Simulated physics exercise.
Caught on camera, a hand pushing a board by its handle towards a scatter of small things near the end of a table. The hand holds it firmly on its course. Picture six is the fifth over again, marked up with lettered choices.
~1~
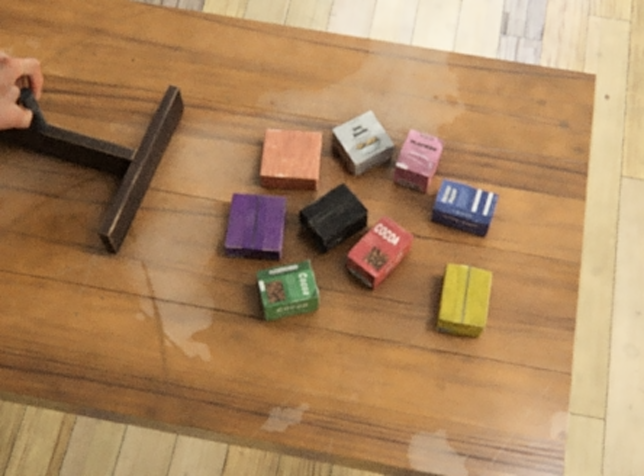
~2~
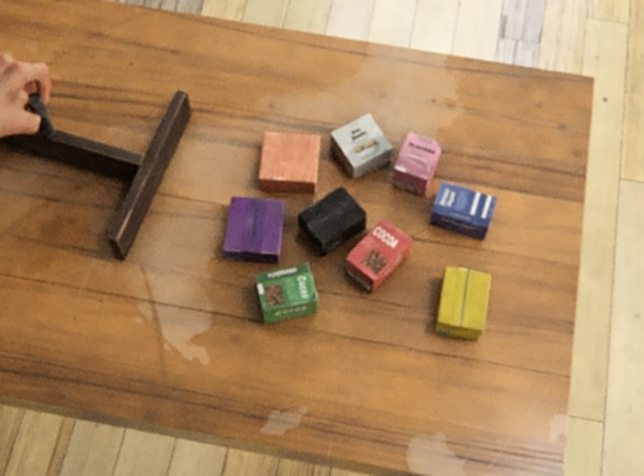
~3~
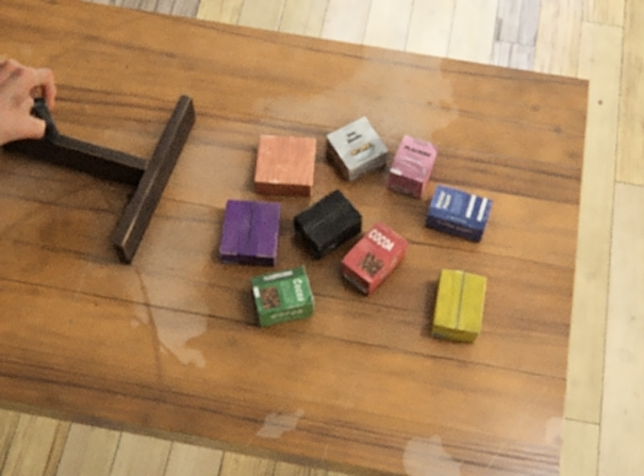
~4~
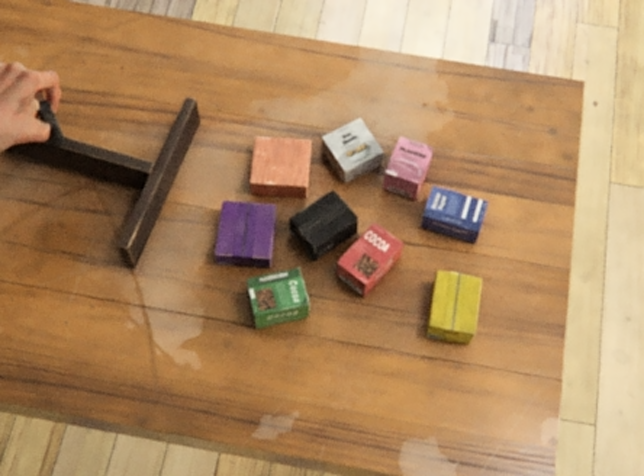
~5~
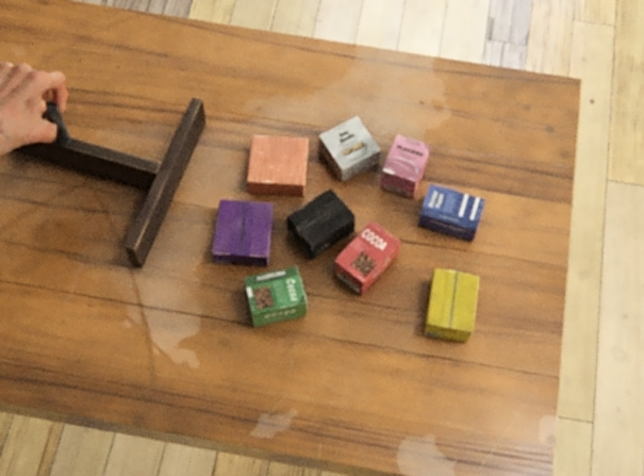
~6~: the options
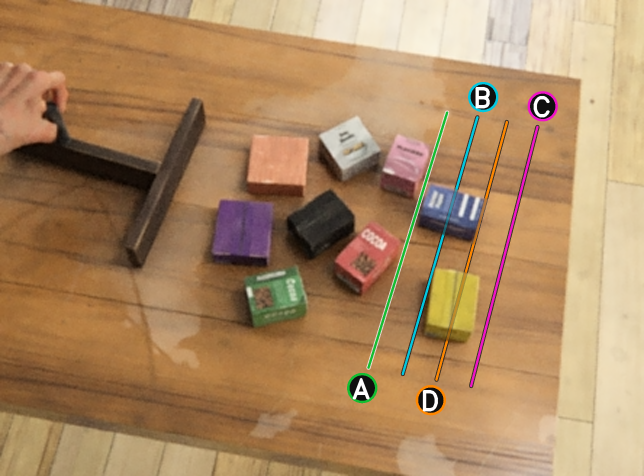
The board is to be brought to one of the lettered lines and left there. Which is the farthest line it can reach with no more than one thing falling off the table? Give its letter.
Line D.
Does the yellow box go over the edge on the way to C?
By then, no.
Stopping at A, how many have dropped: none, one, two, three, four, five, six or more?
By then, none.
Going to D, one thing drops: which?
It is the blue box.
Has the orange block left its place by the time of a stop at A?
Yes.
On the marked copy, A at (410, 232); B at (443, 237); C at (507, 248); D at (474, 242).
Following D. Soon after the start, board (274, 188); white box (356, 148); red packet (381, 264).
Later, board (387, 206); blue box (506, 207); yellow box (479, 337).
In the end, board (475, 221); blue box over the edge; black box (555, 262); one fallen.
As for the rest, A is within the limit but short; B is within the limit but short; C drops four.
